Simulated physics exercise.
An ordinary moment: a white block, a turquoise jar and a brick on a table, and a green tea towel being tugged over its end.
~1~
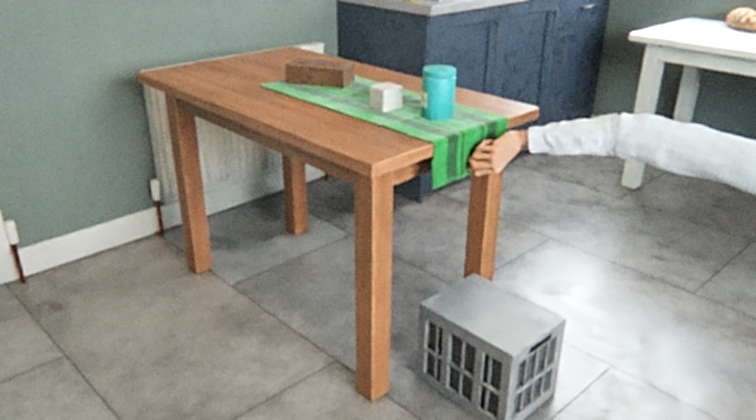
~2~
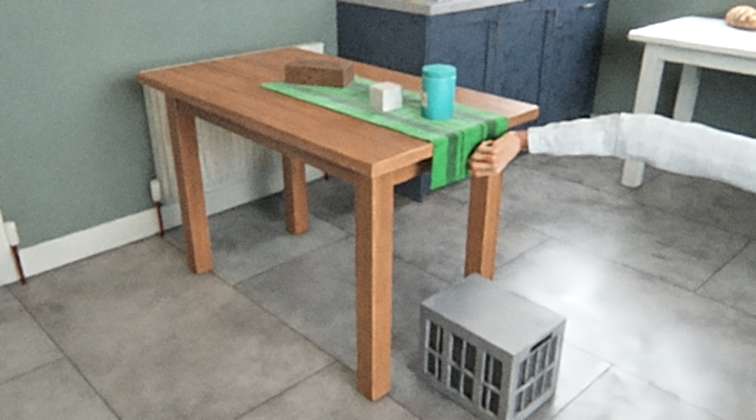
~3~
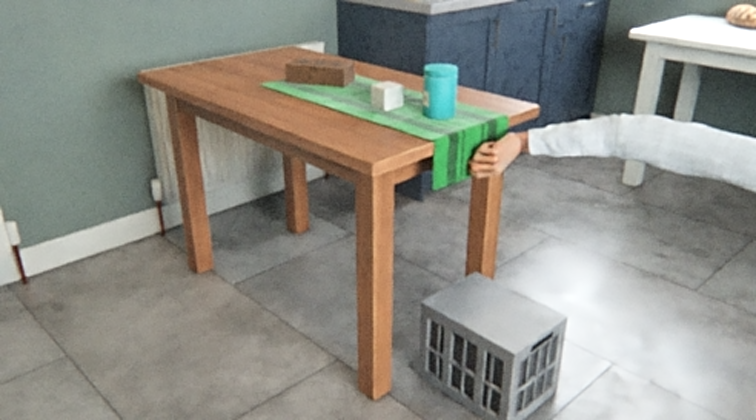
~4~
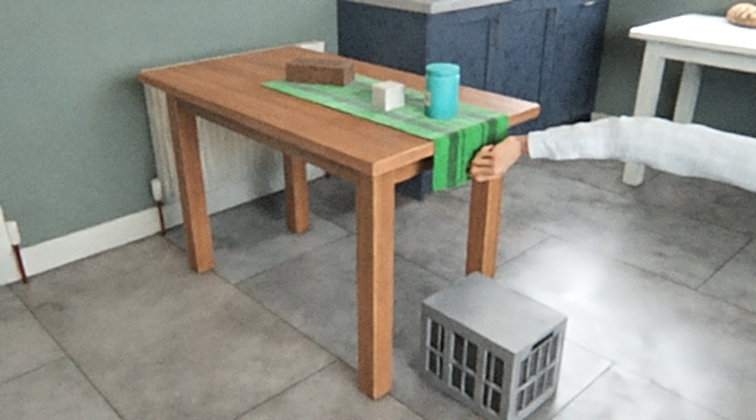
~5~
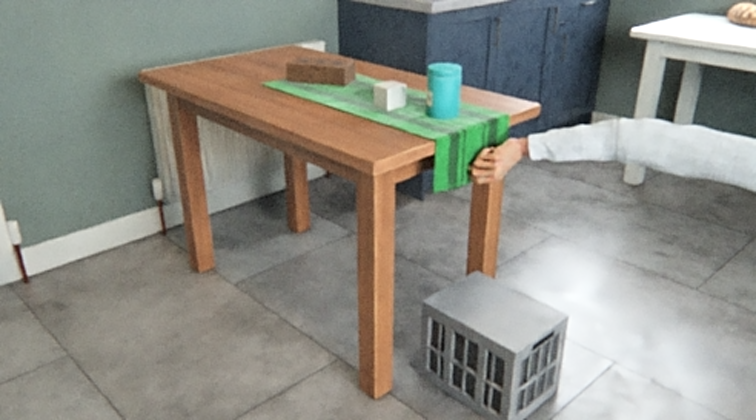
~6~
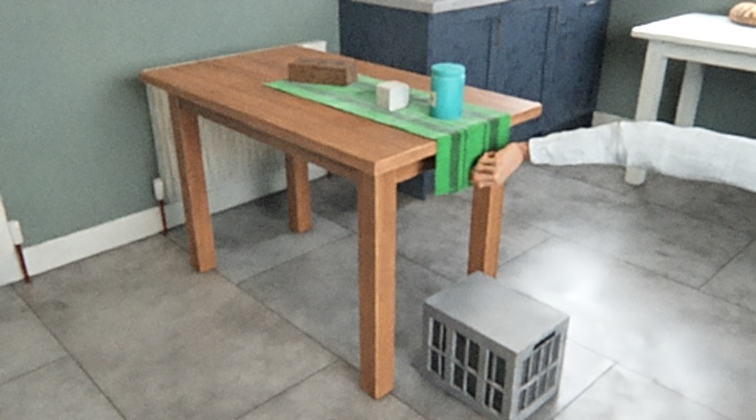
On a wooden table, a hand slowly tugs a green cloth, shifting the jar slightly right.
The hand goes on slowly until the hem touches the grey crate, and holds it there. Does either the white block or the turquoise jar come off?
Outcome: The white block is carried off the end and the turquoise jar falls off.
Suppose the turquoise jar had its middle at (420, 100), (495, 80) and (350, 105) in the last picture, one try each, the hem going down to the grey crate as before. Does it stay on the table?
First, it falls off; second, it remains up there; third, it stays on.
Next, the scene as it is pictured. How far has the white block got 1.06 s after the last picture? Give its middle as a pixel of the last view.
At about (447, 111).
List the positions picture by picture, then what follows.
In the first frame, tea towel end (432, 190); white block (386, 86); turquoise jar (439, 69); brick (320, 63); top of the crate (493, 327).
In the second frame, tea towel end (431, 189), far hem (259, 86); turquoise jar (439, 68); turquoise jar stands on the cloth.
In the third frame, tea towel end (434, 190); white block (387, 85).
In the fourth frame, tea towel end (433, 192), far hem (260, 85); turquoise jar (442, 67).
In the fifth frame, tea towel end (434, 193); white block (390, 84).
In the sixth frame, tea towel end (435, 196), far hem (264, 85); white block (393, 85); turquoise jar (448, 67); top of the crate (497, 324).
Then, 0.40 s on from there, hem going down; block carried along near (414, 102); jar carried along near (471, 97).
Then, 1.06 s on from there, hem going down; block carried along near (447, 111); jar down below near (532, 264).
Then, 1.70 s on from there, hem on the crate; block down below near (490, 286); jar down below near (532, 264).
In the end, hem on the crate; block down below near (490, 286); jar down below near (532, 264). The white block falls off and the turquoise jar goes over the edge.
